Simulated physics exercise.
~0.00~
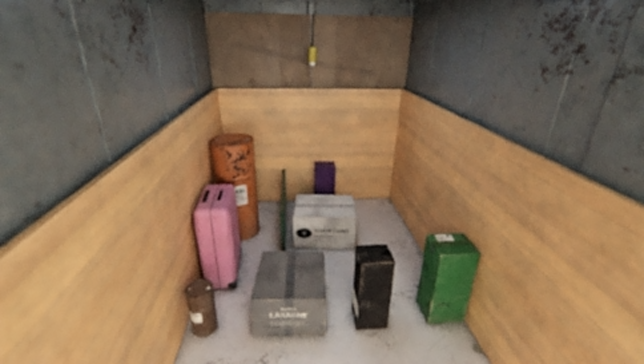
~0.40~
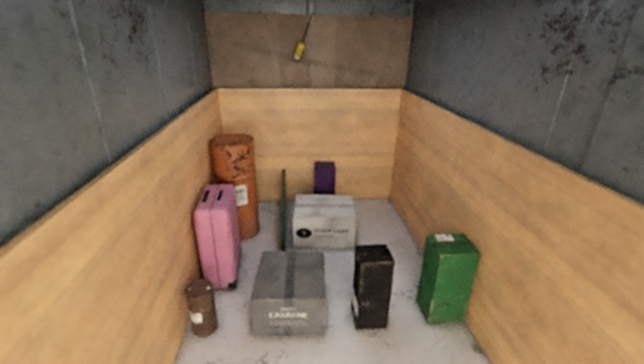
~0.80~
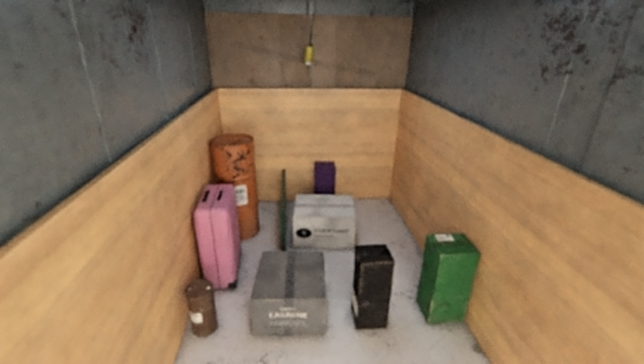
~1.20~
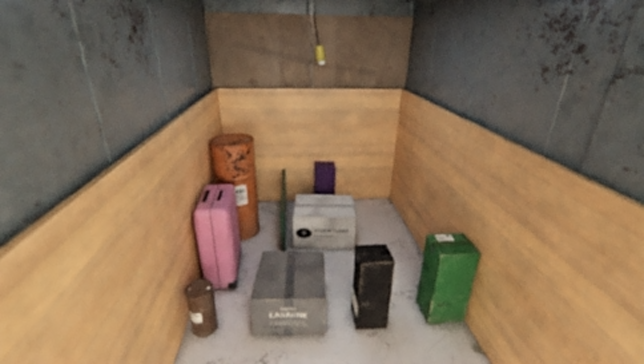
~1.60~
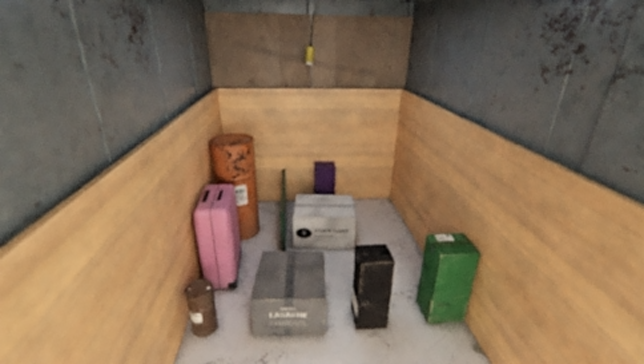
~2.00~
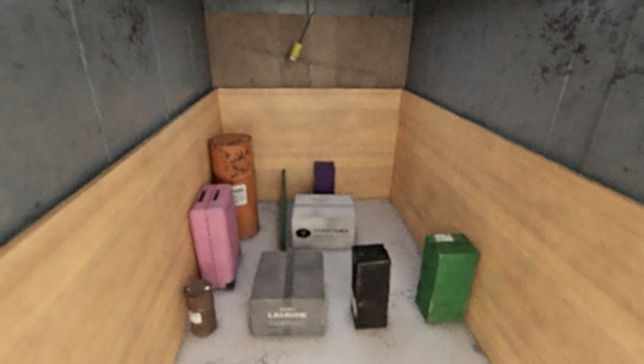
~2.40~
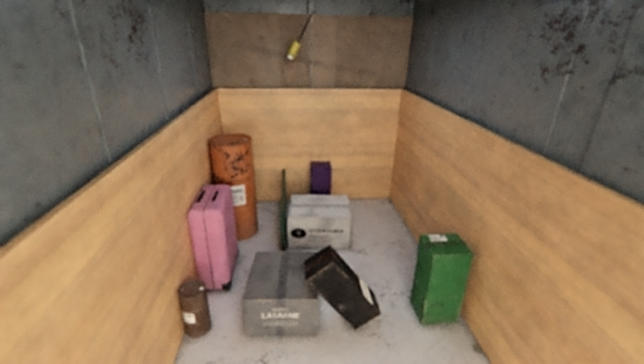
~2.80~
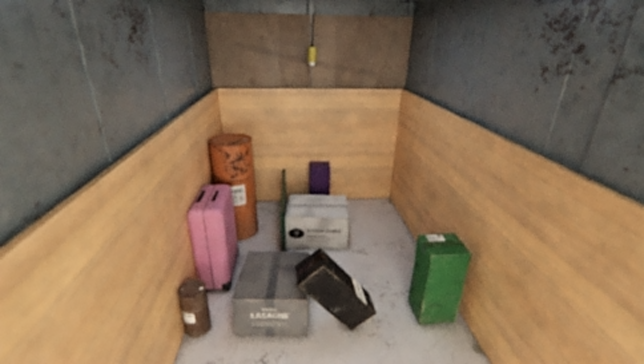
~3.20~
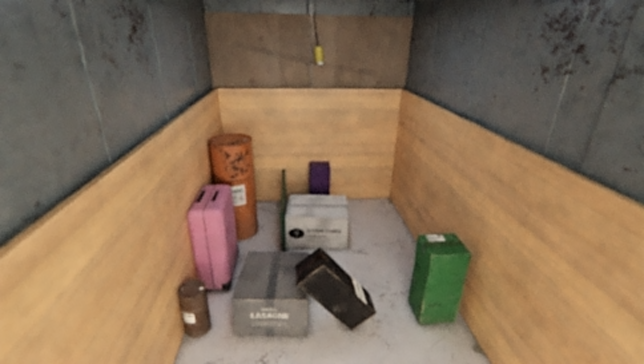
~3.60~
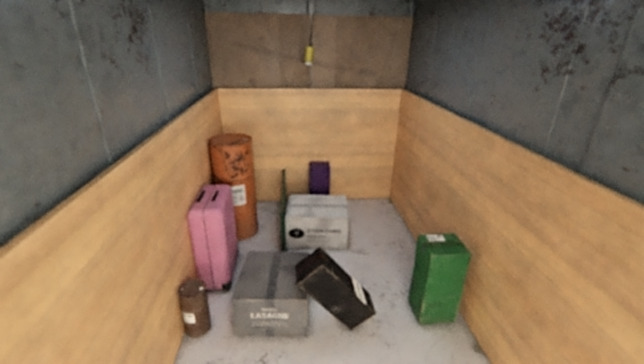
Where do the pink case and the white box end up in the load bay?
Both the pink case and the white box end up more or less where they started.
